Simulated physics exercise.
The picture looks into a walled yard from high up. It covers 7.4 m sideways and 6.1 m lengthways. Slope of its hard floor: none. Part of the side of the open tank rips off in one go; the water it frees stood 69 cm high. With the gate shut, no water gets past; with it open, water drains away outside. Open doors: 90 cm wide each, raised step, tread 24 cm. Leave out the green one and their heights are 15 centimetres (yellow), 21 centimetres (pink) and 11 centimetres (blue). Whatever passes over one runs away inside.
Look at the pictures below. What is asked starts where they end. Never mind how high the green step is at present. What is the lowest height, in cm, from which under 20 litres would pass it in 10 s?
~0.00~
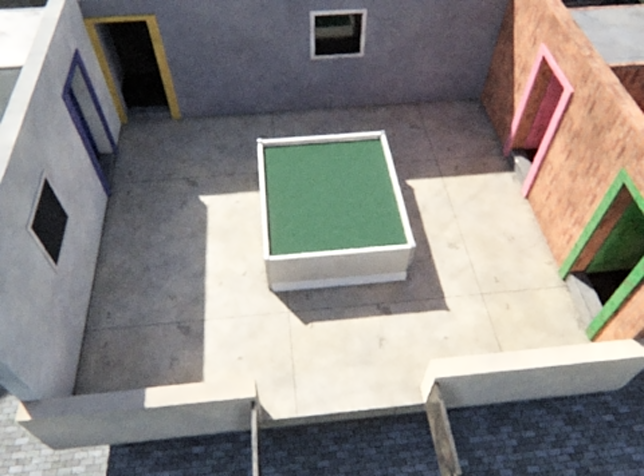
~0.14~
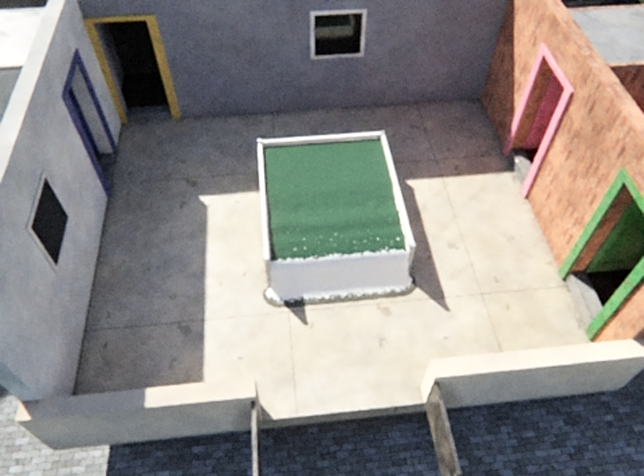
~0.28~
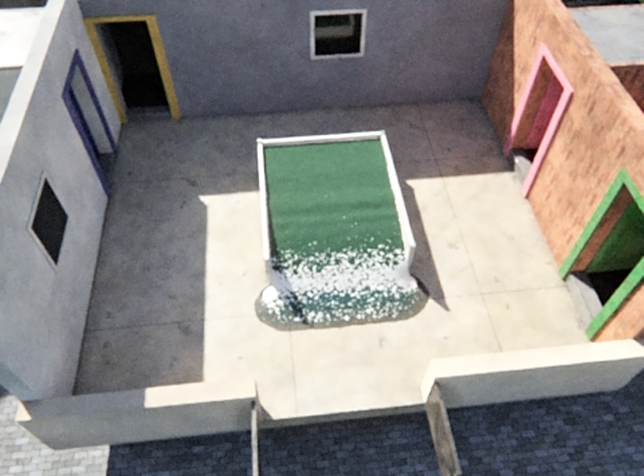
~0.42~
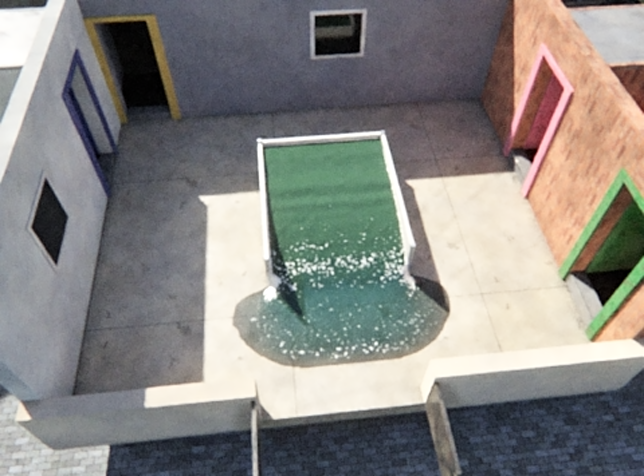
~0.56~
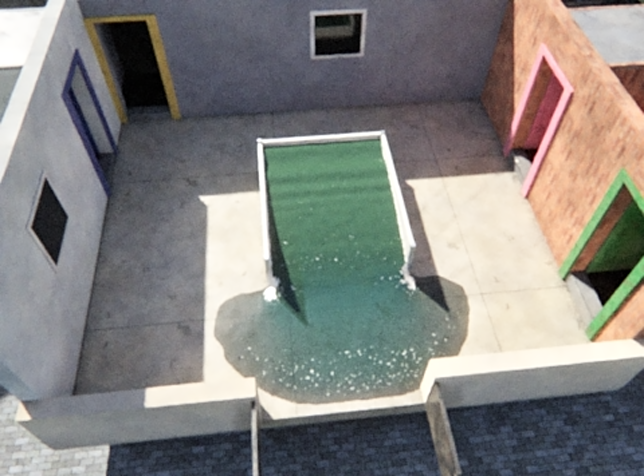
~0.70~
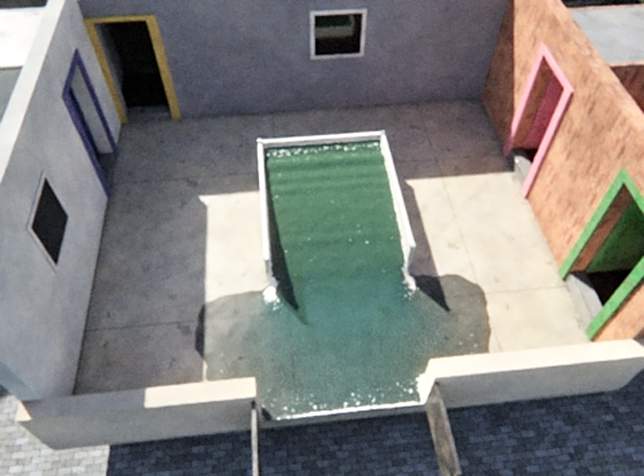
13.5 cm.
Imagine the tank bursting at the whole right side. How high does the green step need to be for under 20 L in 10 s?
Close to 22 cm at the least.
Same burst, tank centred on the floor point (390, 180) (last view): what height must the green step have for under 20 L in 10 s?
I'd put it at close to 24 cm.
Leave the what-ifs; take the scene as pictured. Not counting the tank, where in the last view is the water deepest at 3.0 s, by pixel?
Around pixel (604, 366).
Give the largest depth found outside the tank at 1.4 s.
About 34 cm.
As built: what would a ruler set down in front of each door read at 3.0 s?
In cm: Yellow 0, green 18, pink 0, blue 0.
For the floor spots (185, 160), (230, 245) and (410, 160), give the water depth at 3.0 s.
0, 0 and 0 cm, respectively.
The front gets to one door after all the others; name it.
That would be the yellow door.
After 1.4 s water covers 20 % of the floor, deepest (34 cm) near (429, 385); it has not reached the green door.
After 3.0 s water covers 35 % of the floor, deepest (28 cm) near (604, 366); 18 cm at the green door, 0 litres in over its 23 cm step.
After 10.0 s water covers 95 % of the floor, deepest (8 cm) near (279, 166); 4 cm at the green door, 0 litres in over its 23 cm step.
At the green door as built, the water arrived by 2.1 s and peaked near 18 cm at 2.8 s.
Run again over the same 10 s with other heights there, 38 litres in over 11 cm, 12 litres over 15 cm. The limit of 20 litres is kept from about 13.5 cm up.
